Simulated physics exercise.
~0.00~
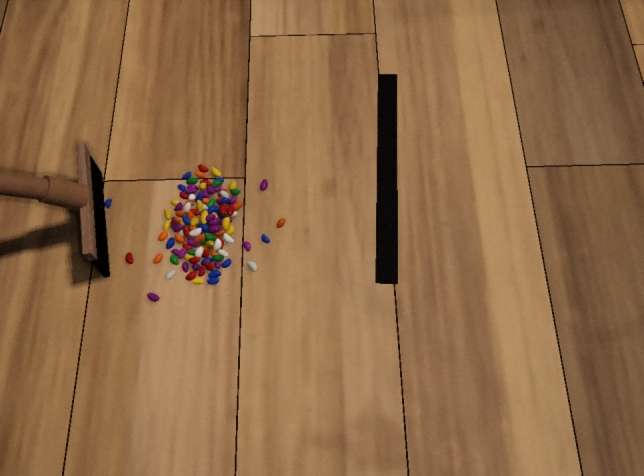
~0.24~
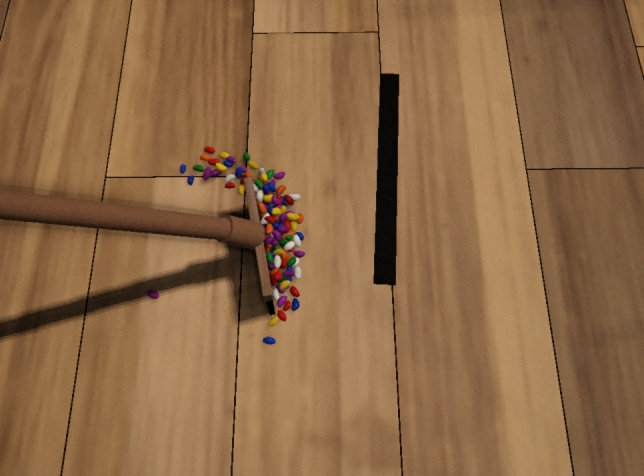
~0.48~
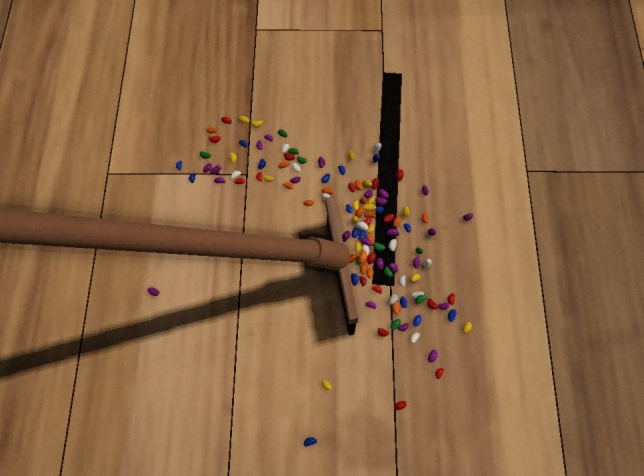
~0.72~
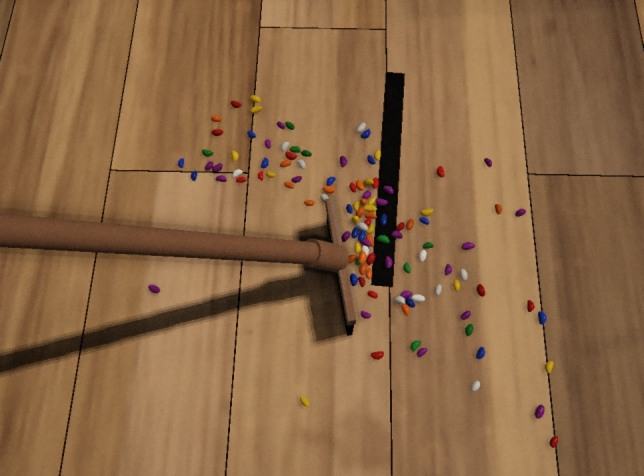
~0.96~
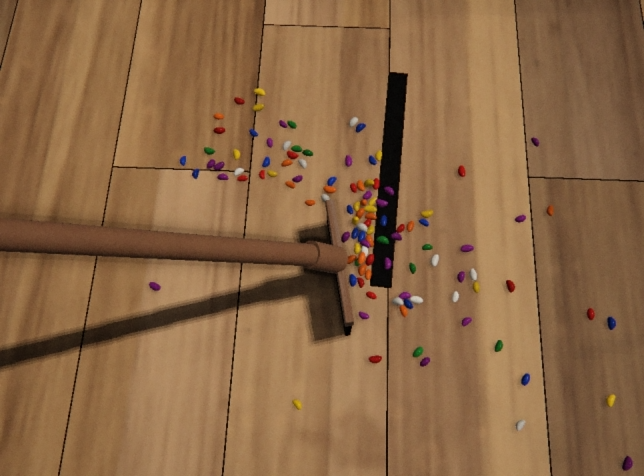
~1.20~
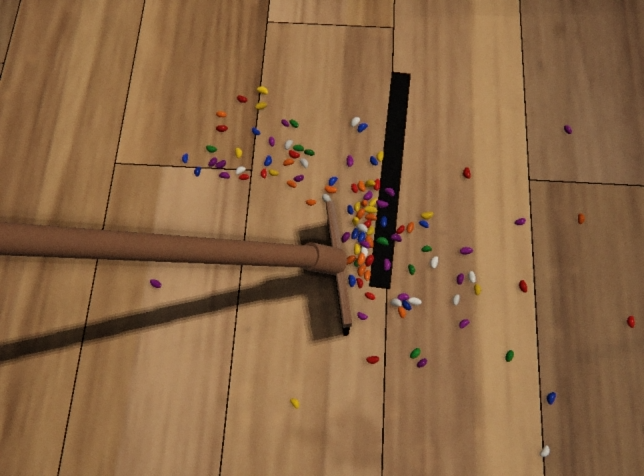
A squeegee pushes colourful jelly beans right toward a black strip, stops, and they scatter widely.
